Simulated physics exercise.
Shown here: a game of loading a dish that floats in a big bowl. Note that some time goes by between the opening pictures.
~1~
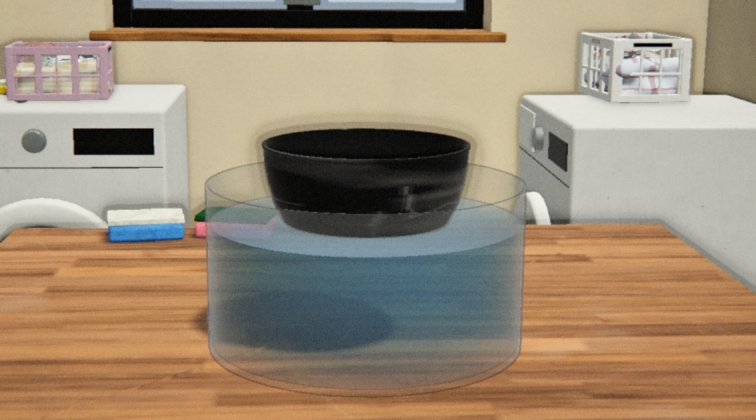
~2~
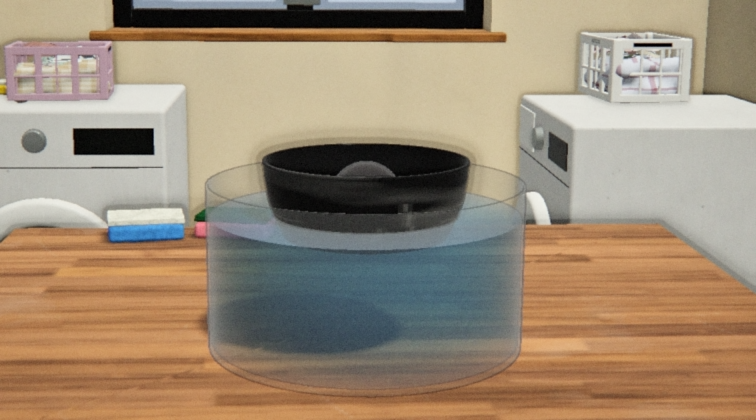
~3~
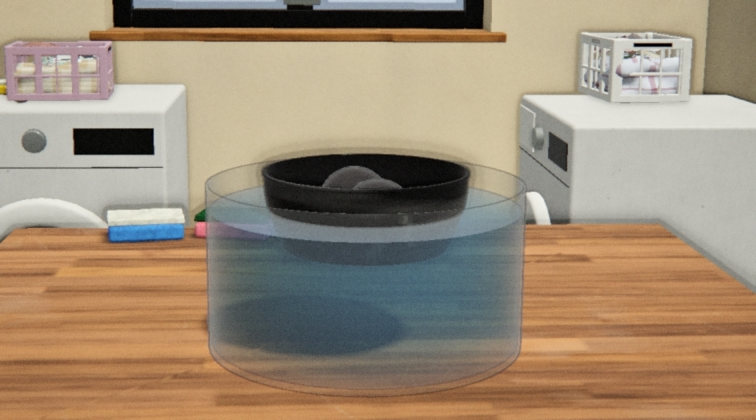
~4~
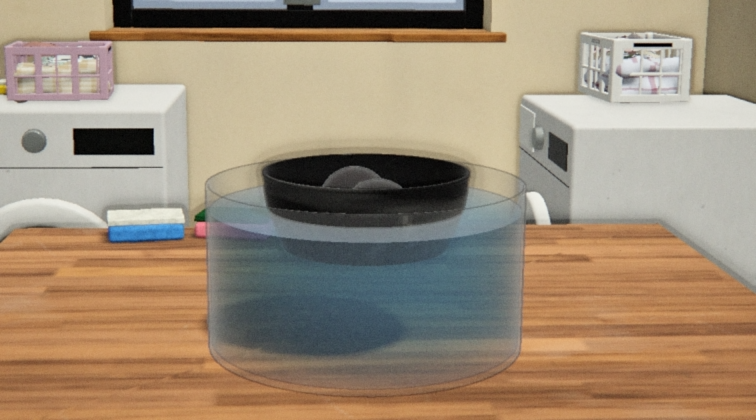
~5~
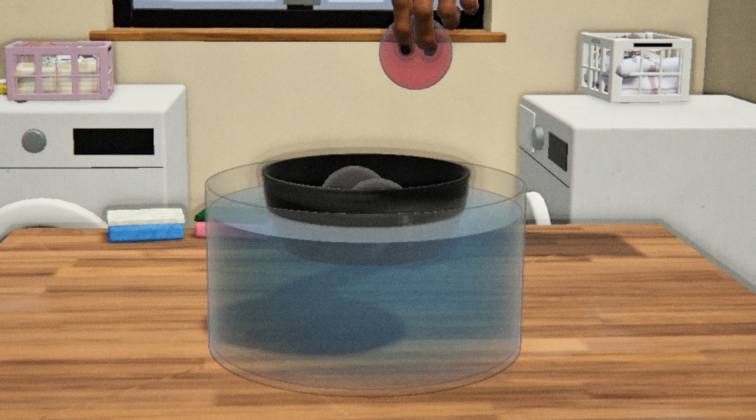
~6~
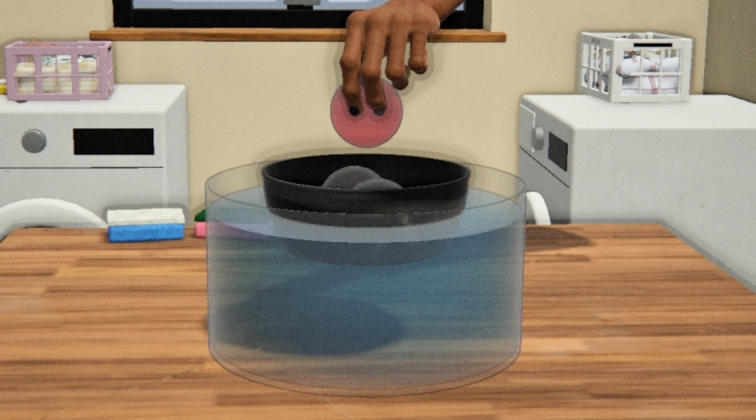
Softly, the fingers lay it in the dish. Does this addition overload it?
No.
Next, the glass marble is in and the dish dips.
After that, it steadies; about a third of its side above the surface.
Finally, the dish floats; about a third of its side above the surface.
